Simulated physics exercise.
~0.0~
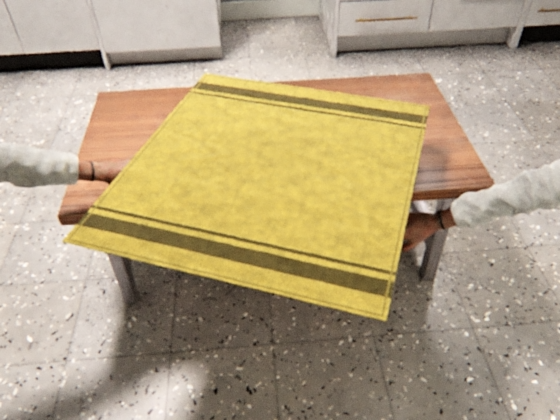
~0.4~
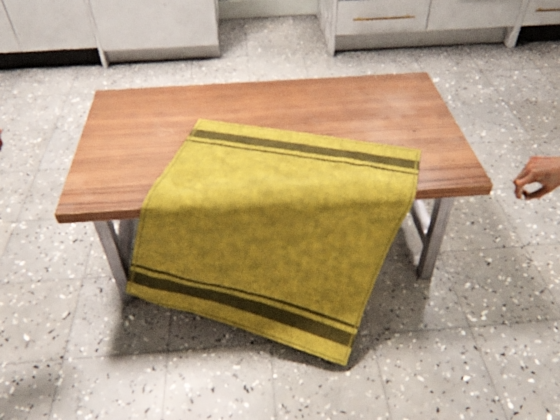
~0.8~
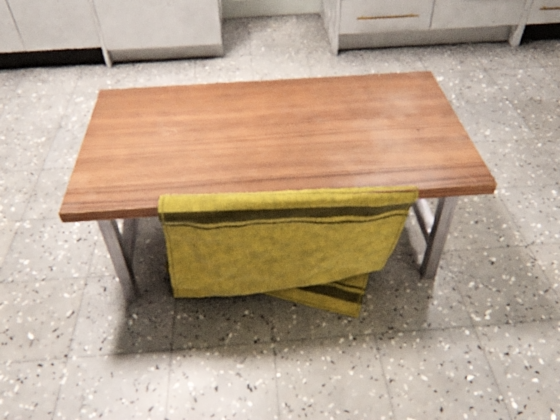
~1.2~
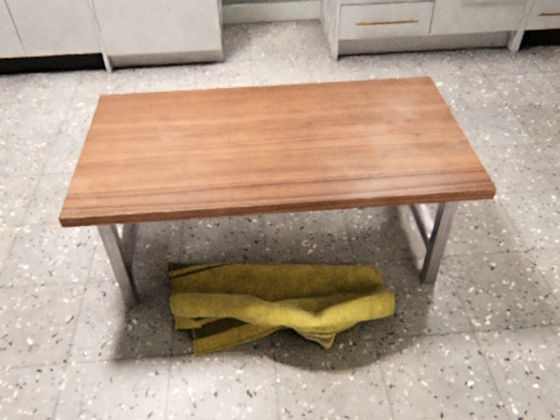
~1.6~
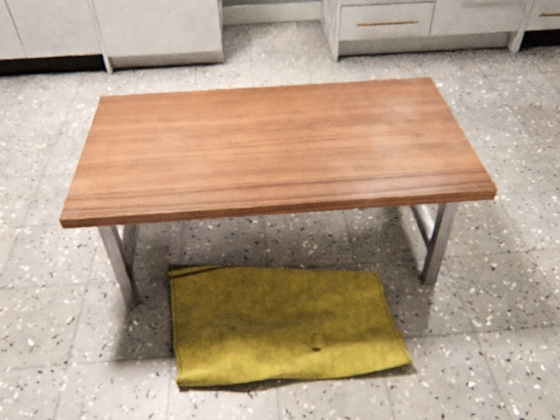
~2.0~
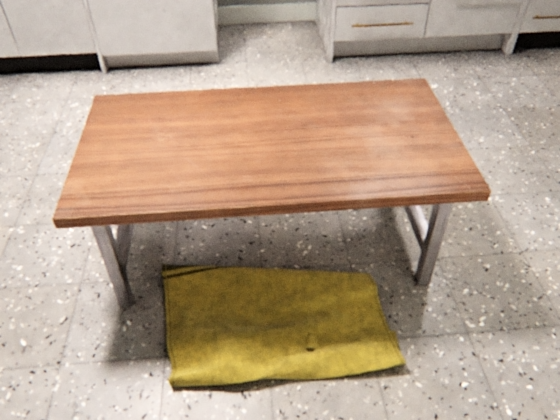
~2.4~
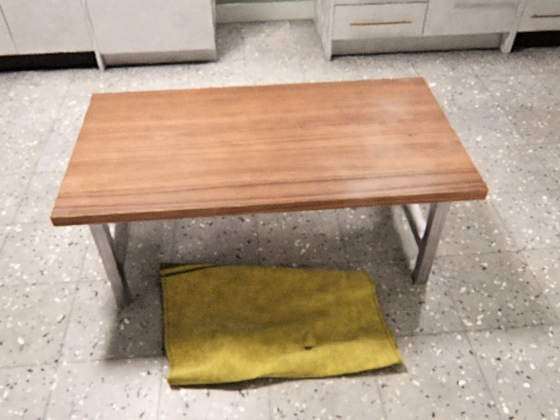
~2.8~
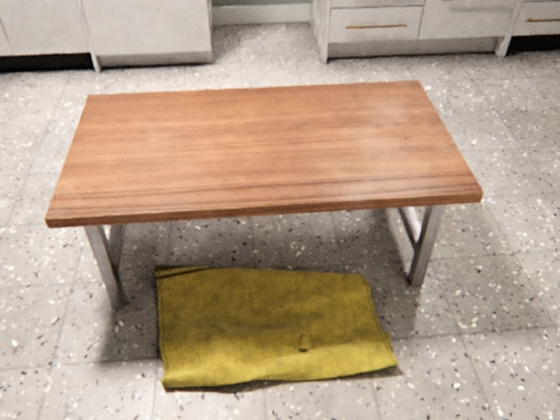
Two hands in pale sleeves, one at each side, hold a yellow tea towel with dark stripes near both ends over a low wooden table with metal legs, seen from above and in front on a speckled grey tiled floor, with pale cabinets behind. The hands let go and draw away, and the towel settles across the front edge, much of it hanging down. It slides forward off the tabletop, folding as it drops. It lands crumpled on the floor before the table, then flattens out. It ends lying still there, folded over, the tabletop bare.
